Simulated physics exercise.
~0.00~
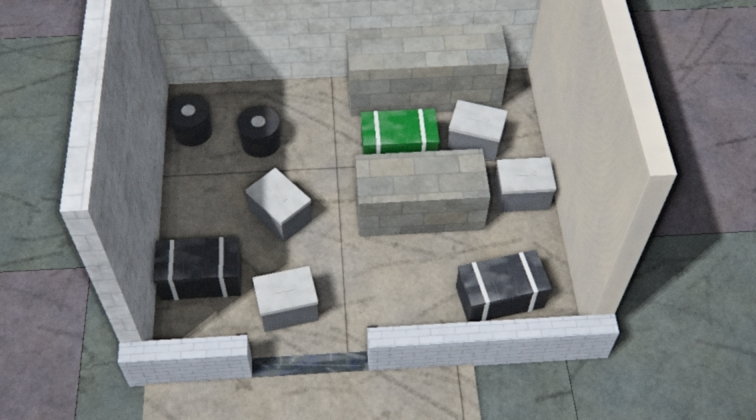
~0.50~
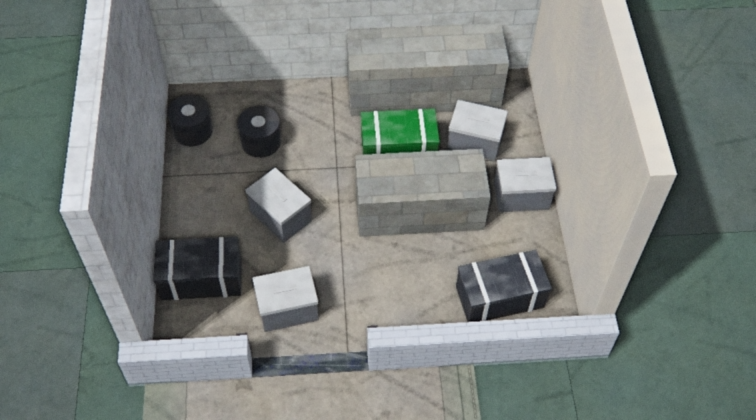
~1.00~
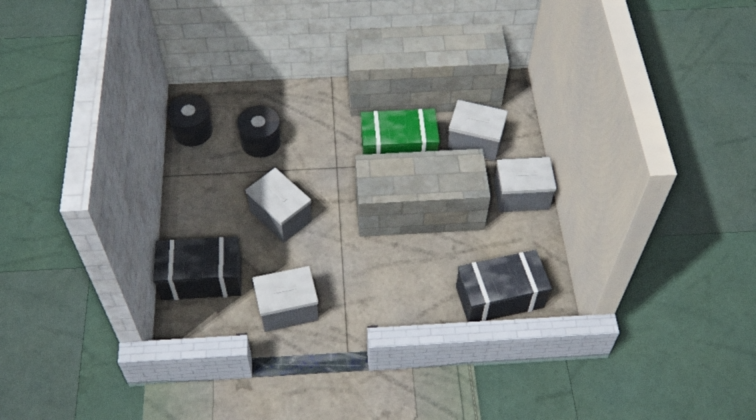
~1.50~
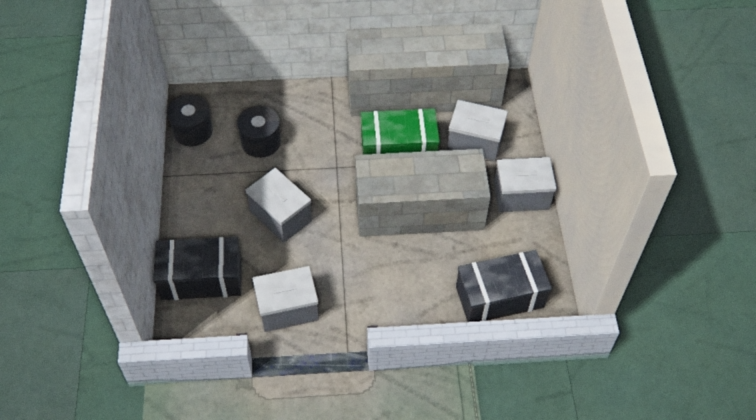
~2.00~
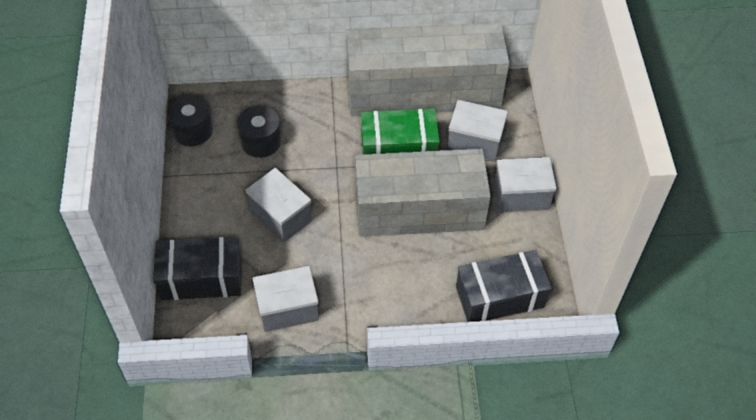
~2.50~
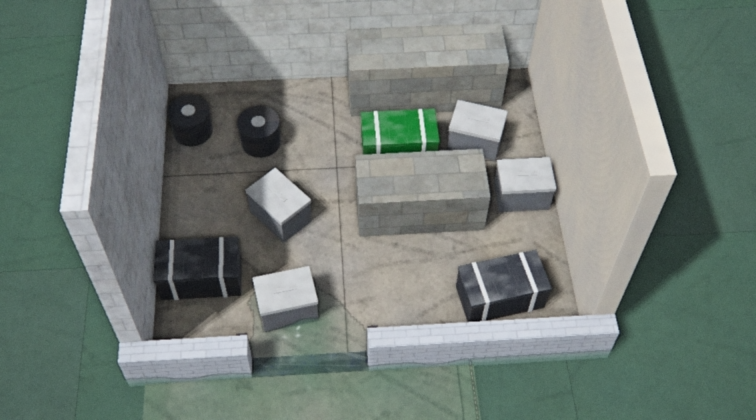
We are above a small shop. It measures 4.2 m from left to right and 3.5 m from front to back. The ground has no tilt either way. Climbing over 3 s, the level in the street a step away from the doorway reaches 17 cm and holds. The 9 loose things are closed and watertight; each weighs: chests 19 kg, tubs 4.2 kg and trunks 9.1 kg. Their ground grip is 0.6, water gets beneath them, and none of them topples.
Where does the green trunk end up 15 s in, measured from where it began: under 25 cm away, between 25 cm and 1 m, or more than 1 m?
I reckon it goes some way, under a metre.
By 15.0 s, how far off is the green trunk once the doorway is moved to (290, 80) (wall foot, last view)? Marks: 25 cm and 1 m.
Well, the green trunk shifts somewhat in that setup.
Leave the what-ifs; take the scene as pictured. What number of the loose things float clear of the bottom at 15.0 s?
The count is 9.
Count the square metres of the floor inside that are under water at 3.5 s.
I'd put it close to 2.5 m2.
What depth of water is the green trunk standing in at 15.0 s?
About 12 cm.
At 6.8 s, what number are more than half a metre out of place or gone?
I get 2.
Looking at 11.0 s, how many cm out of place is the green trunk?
Displacement near 5 cm.
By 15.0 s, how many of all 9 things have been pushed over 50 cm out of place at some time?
The number is 8.
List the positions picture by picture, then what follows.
In the first frame, the green trunk at (400, 127) rests on the ground; 0.0 m2 under water; 0 of 9 have shifted.
In the second frame, the green trunk at (400, 127), on the bottom; water covers 0.0 m2; 0 of 9 have shifted.
In the third frame, the green trunk at (400, 127) rests on the ground; 0.0 m2 under water; 0 of 9 have shifted.
In the fourth frame, the green trunk at (400, 127), on the bottom; water covers 0.0 m2; 0 of 9 have shifted.
In the fifth frame, the green trunk at (400, 127) rests on the ground; water covers 0.0 m2; 0 of 9 have shifted.
In the sixth frame, the green trunk at (400, 127), on the bottom; 0.4 m2 under water; 0 of 9 have shifted.
After 3.5 s the green trunk is near (400, 127), 0.0 m from its start, aground; 0 afloat.
After 6.8 s the green trunk is near (400, 127), 0.0 m from its start, aground; 2 afloat.
After 11.0 s the green trunk is near (399, 129), 0.1 m from its start, afloat; 6 afloat.
After 15.0 s the green trunk is near (461, 124), 0.6 m from its start, afloat; 9 afloat.
